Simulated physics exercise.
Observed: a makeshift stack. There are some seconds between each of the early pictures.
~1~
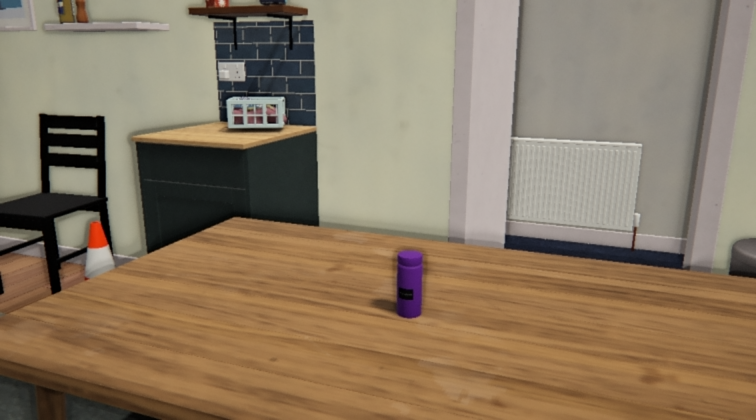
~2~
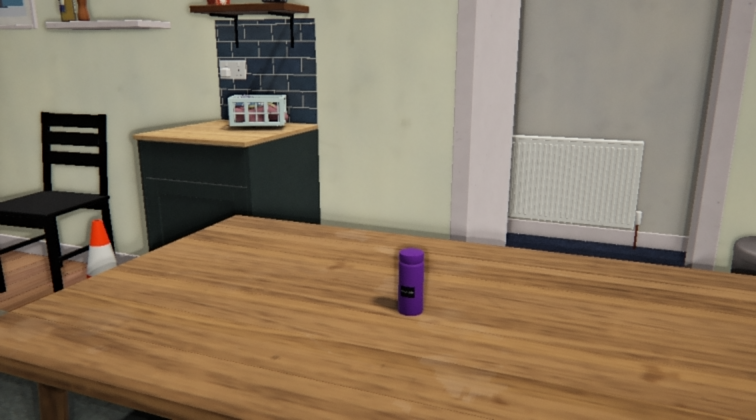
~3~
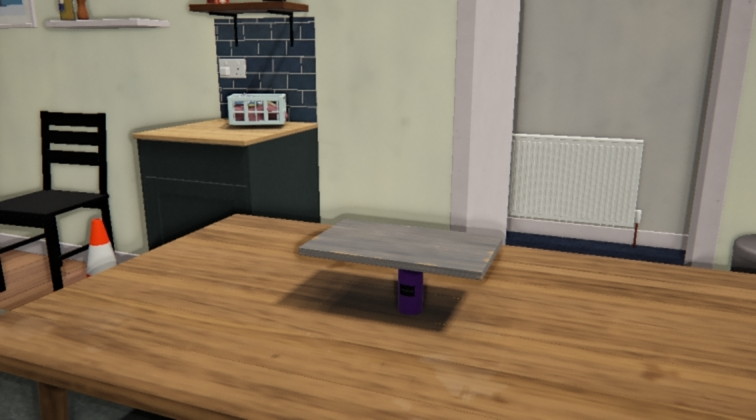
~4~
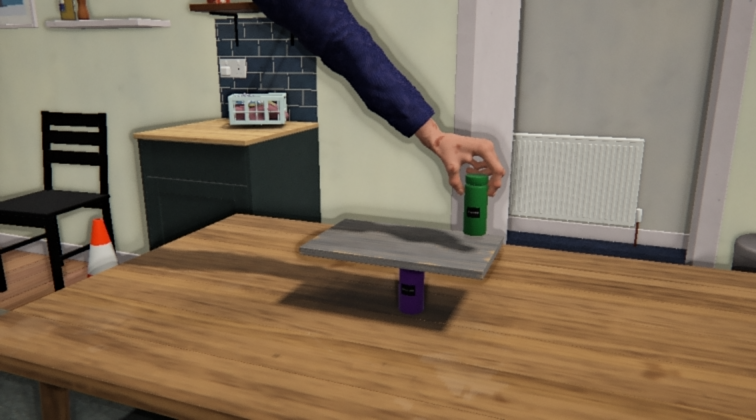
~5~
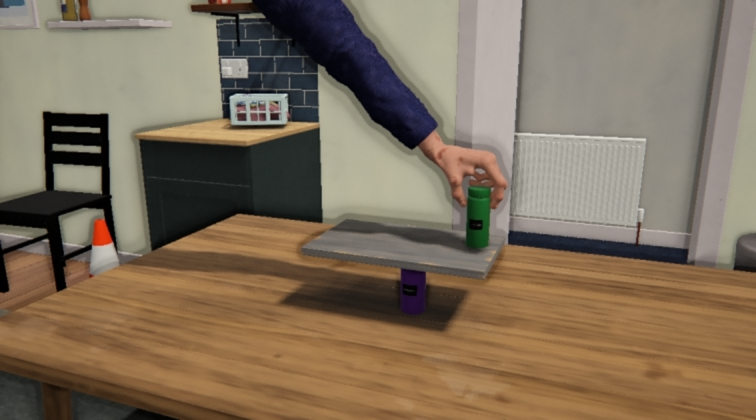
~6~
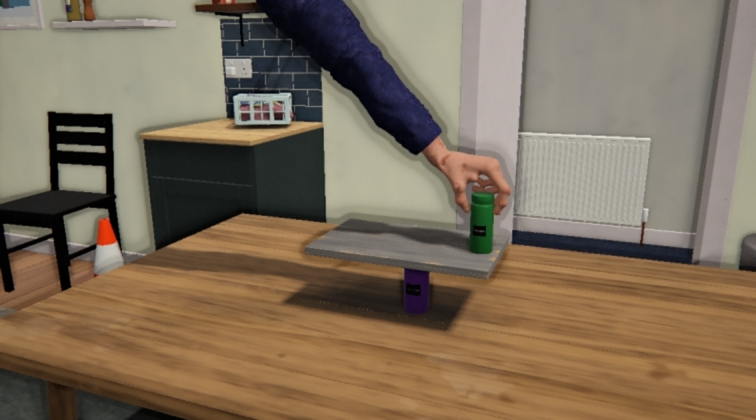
At the start, a purple container stands alone on a wooden table in a kitchen. A grey board then appears lying across the top of it. A hand reaches in from above with a green shaker, lowers it onto the right end of the board, and keeps hold of it.
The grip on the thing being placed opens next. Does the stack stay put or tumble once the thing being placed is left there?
Remains intact.
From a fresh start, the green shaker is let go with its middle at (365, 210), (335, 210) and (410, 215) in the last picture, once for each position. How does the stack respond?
First time it falls over, second time it falls over, third time it stays put.
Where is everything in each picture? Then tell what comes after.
In the first frame, the last thing is not in view yet.
In the second frame, the last thing is not in view yet.
In the third frame, the last thing is not in view yet; grey board (404, 246).
In the fourth frame, on its way; green shaker (476, 204); grey board (404, 245).
In the fifth frame, on its way; green shaker (478, 217); grey board (406, 245).
In the sixth frame, set down, still held; green shaker (482, 223); grey board (410, 245).
Then, 0.40 s after the last picture, nothing has stirred.
Then, 1.00 s after the last picture, green shaker resting near (482, 223).
At rest, all 3 in place. Seen from the same camera at the end, green shaker near (482, 223). The stack keeps its balance.
